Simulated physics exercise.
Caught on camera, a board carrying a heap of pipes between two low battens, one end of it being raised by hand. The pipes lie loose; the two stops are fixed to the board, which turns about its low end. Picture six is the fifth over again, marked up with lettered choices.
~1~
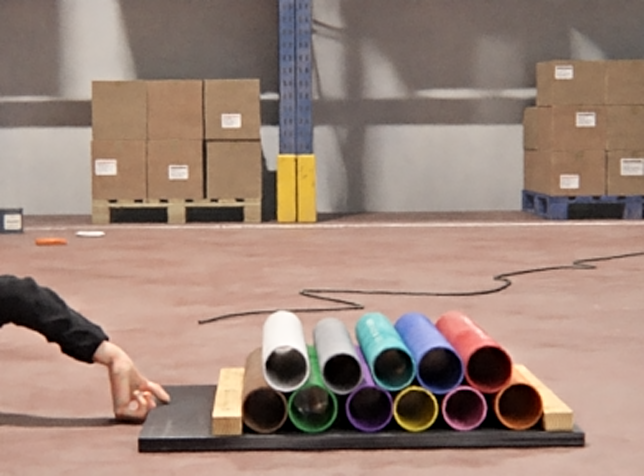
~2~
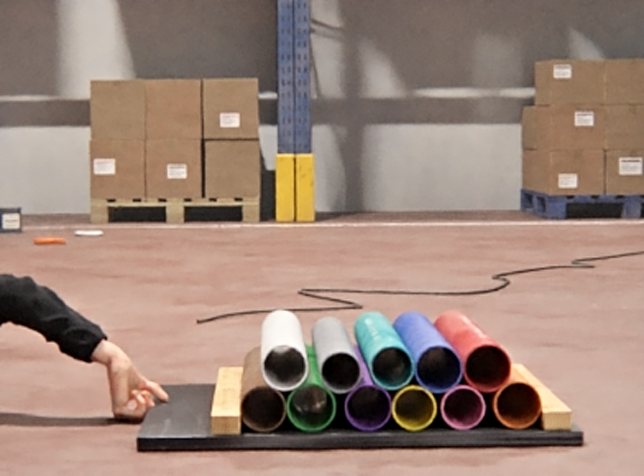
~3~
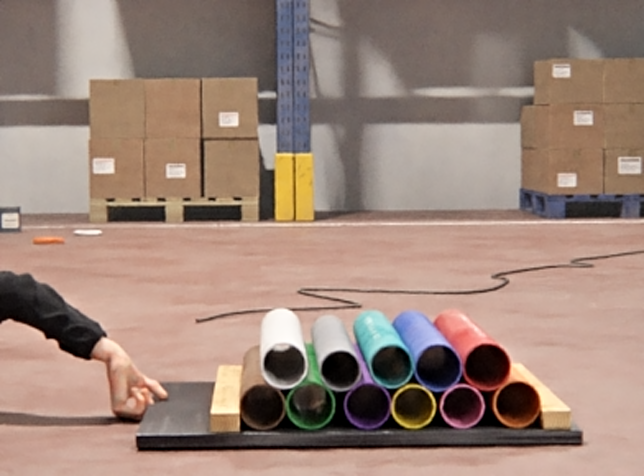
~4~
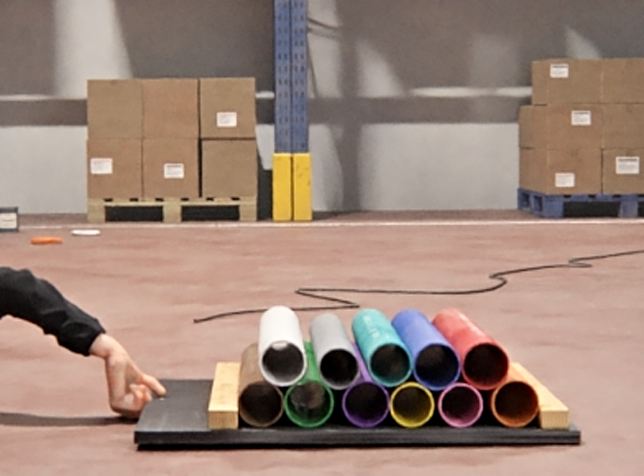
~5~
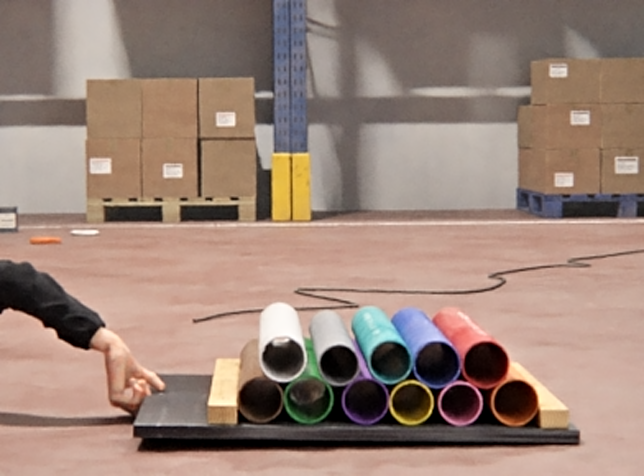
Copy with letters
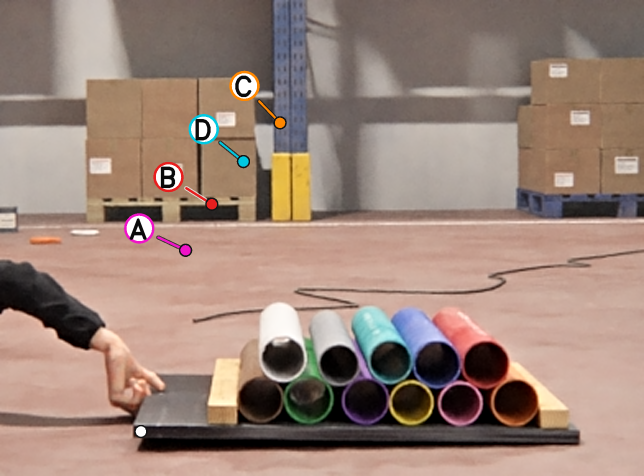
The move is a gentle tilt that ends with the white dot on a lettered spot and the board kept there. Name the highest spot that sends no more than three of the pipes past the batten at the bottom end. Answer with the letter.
Lift it to A and no more.
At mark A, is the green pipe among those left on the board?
Yes, with A.
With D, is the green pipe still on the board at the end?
The green pipe: Yes.
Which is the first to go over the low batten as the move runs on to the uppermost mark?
It is the red one.
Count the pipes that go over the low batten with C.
With C, five.
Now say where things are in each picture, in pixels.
The first picture shows grey pipe (342, 373); white pipe (286, 368); blue pipe (440, 370).
The second picture shows blue pipe (438, 369); turquoise pipe (391, 367).
The third picture shows board (352, 401); brown pipe (262, 407); green pipe (310, 405); pink pipe (462, 406).
The fourth picture shows board (350, 399); brown pipe (261, 404); green pipe (309, 403).
The fifth picture shows board (349, 397); brown pipe (260, 399); green pipe (308, 399).
On the copy, A at (186, 250); B at (212, 204); C at (280, 123); D at (244, 162); the white dot at (141, 432).
On A. First, board at 17°.
Then, board at 26°.
Finally, board at 26°, three over the low batten (red, blue, turquoise).
By contrast, B five over the low batten; C five over the low batten; D five over the low batten.
